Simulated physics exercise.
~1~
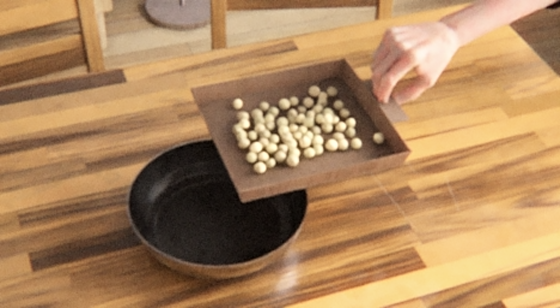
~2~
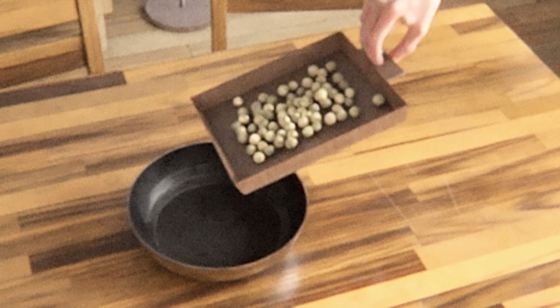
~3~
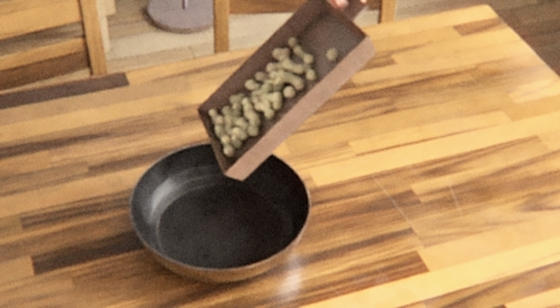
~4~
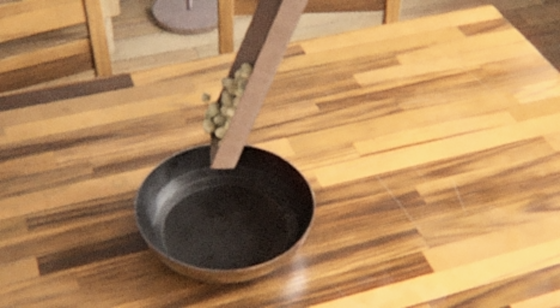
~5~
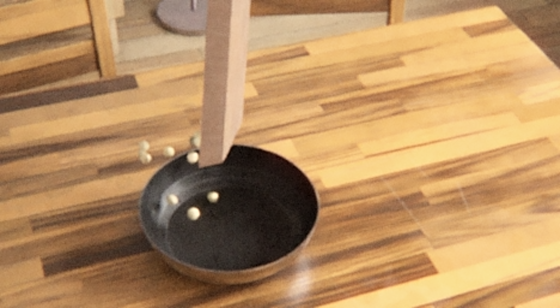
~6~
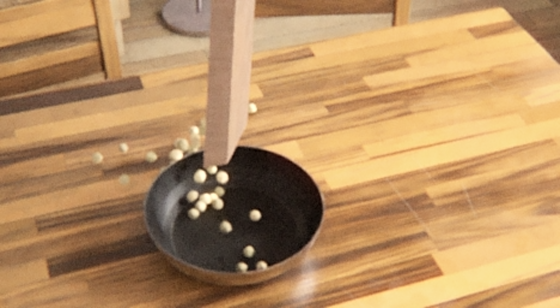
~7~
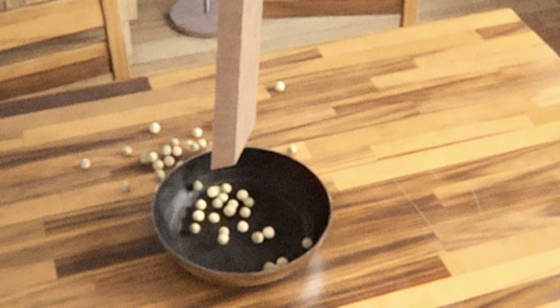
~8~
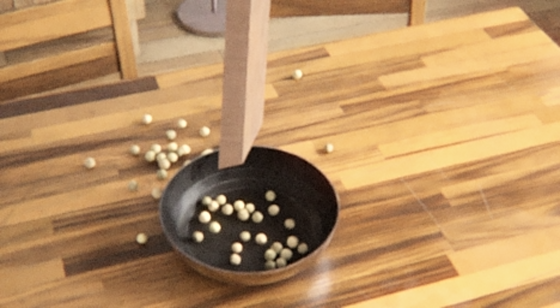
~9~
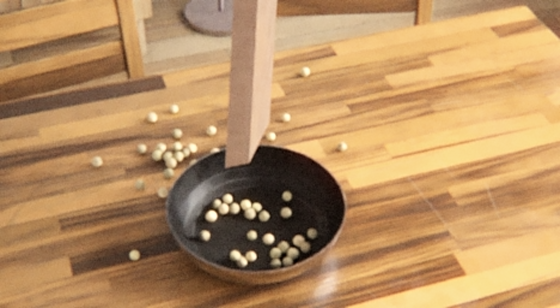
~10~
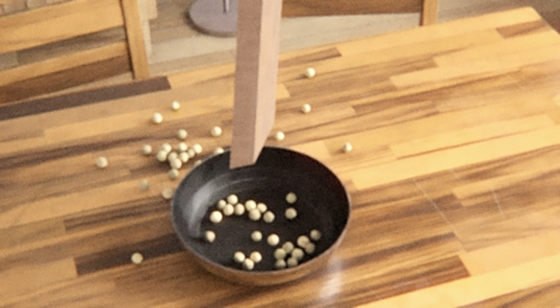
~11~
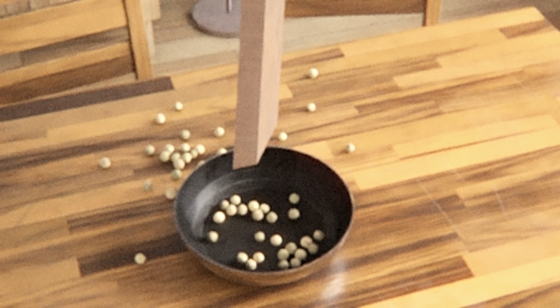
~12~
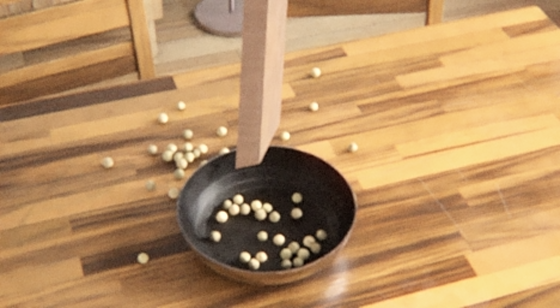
A hand tips a shallow brown tray of small, round, pale nuts toward a dark round pan on a striped wooden table, seen from above at an angle, with wooden chairs behind. The tray swings steadily steeper above the pan, and the nuts slide together toward its lower end. As it comes upright, they spill over the edge, some dropping into the pan and others scattering across the tabletop. The tray stays vertical while the nuts roll and settle. At the end, a cluster lies in the pan, with many others strewn behind and around it.
